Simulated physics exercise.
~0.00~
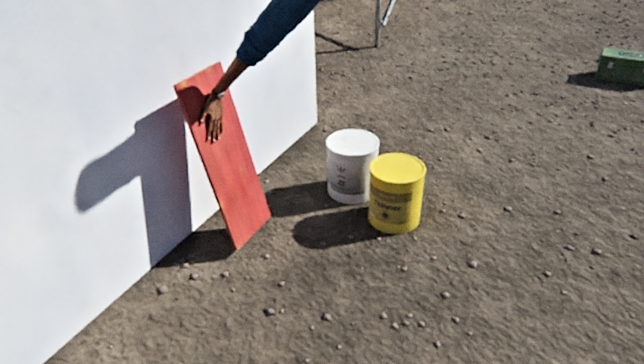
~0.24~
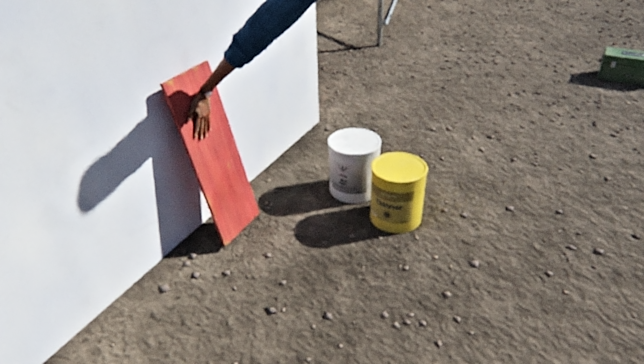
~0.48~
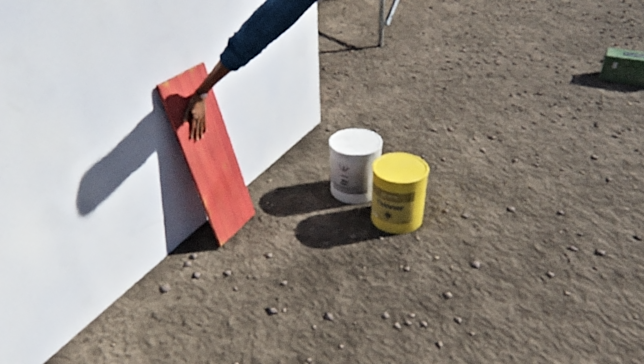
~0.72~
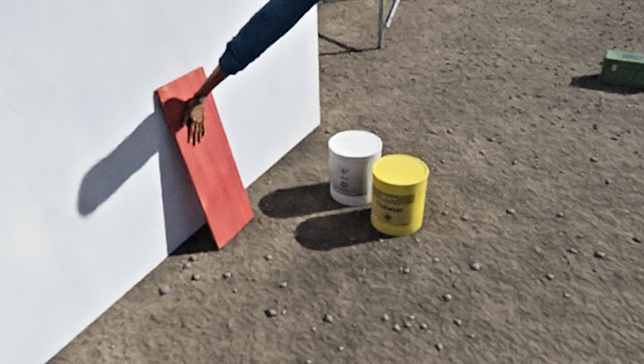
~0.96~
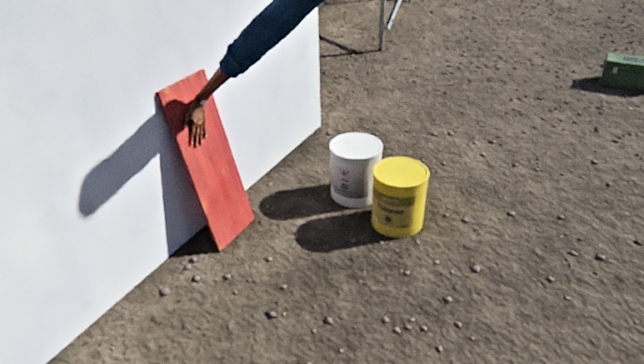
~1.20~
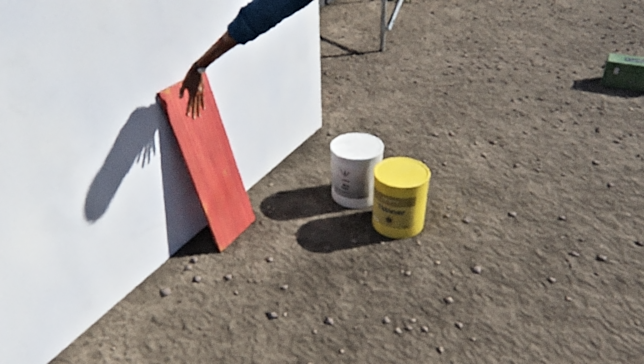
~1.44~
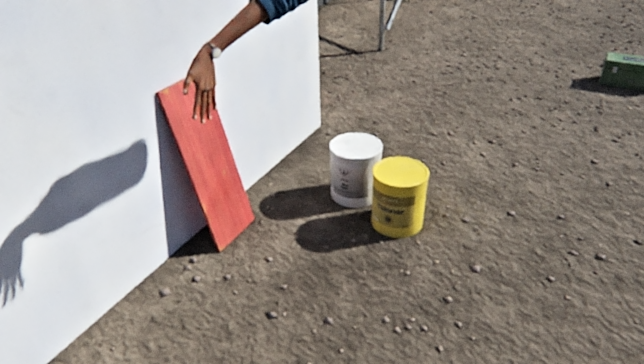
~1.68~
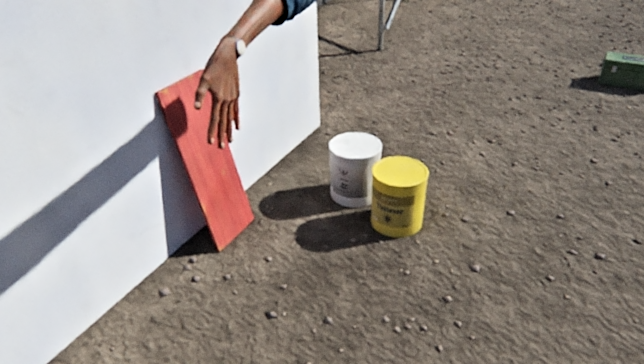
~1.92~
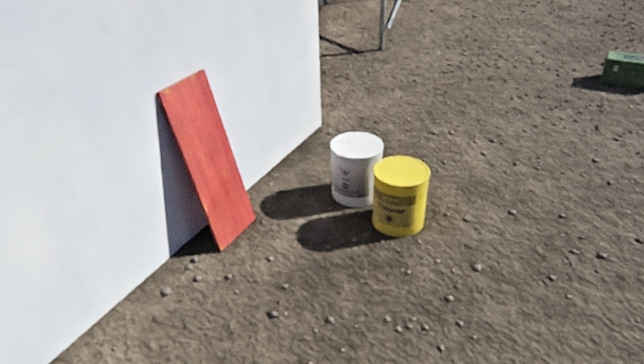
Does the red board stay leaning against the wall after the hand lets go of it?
Yes, the red board stays propped against the white wall after the hand has let go and moved out of view.
